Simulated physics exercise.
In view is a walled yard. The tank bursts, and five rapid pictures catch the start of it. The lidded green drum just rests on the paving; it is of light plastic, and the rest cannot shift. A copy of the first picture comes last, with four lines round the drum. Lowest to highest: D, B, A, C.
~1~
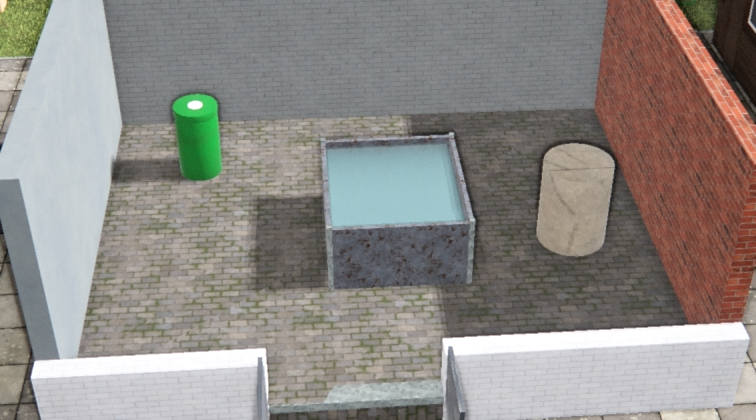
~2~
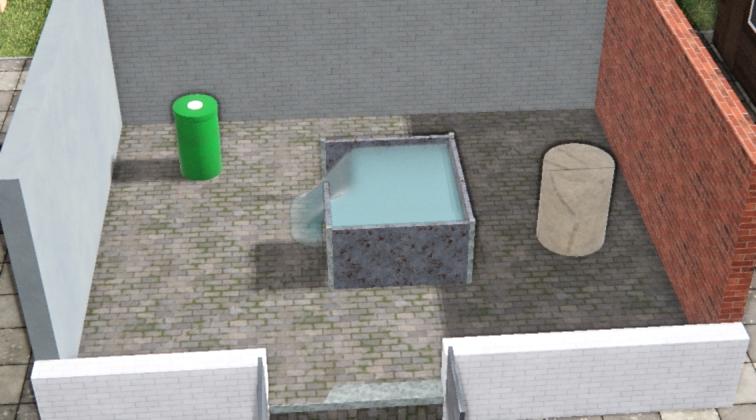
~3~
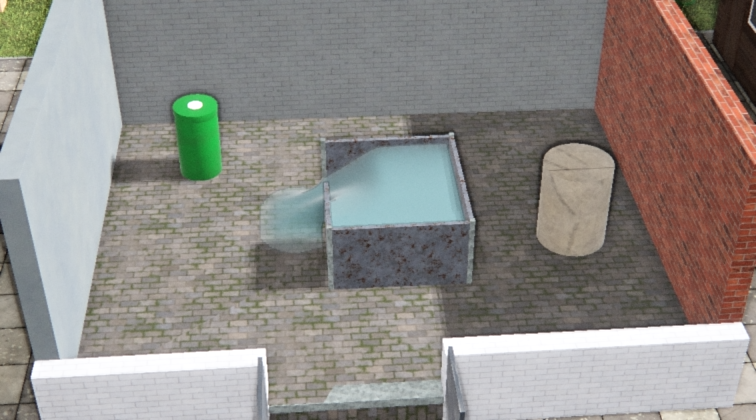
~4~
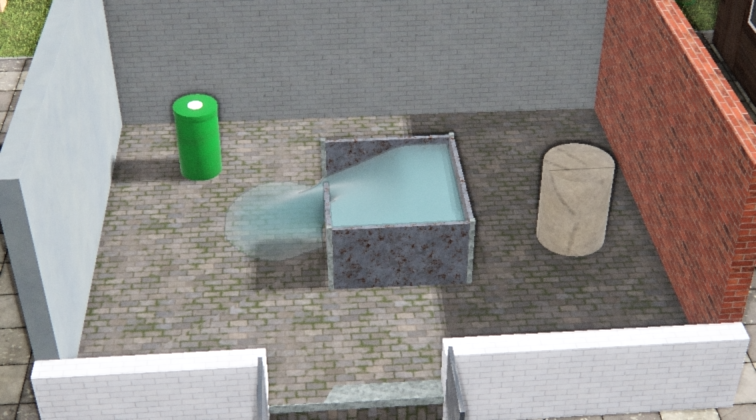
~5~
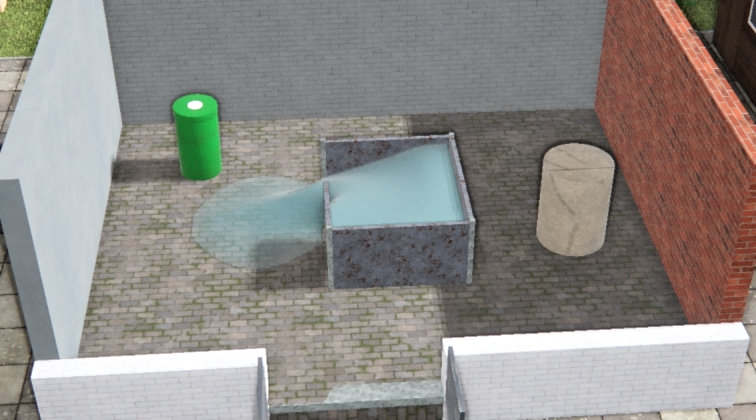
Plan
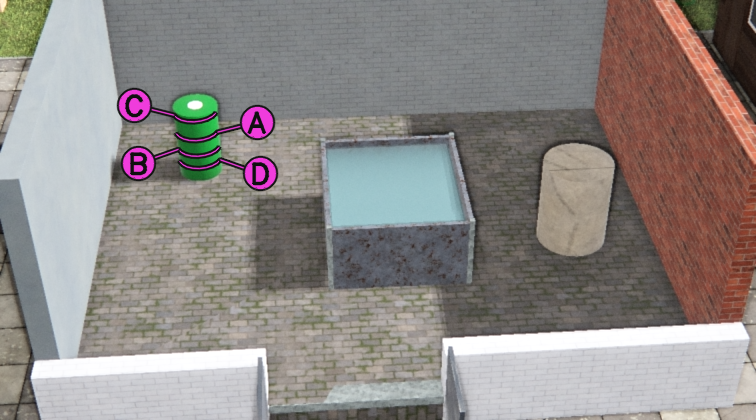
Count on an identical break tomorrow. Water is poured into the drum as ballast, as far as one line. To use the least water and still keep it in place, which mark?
The answer is line B.
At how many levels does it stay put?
Three of them.
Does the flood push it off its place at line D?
Yes.
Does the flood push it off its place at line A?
No.
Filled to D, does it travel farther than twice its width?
No, it does not.
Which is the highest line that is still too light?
Line D.
In magenta, A at (196, 140); B at (198, 156); C at (194, 121); D at (199, 168); from the bottom up D, B, A, C.
If A is chosen, it does not move.
If B is chosen, it does not move.
If C is chosen, it does not move.
If D is chosen, it is pushed about its own width away.
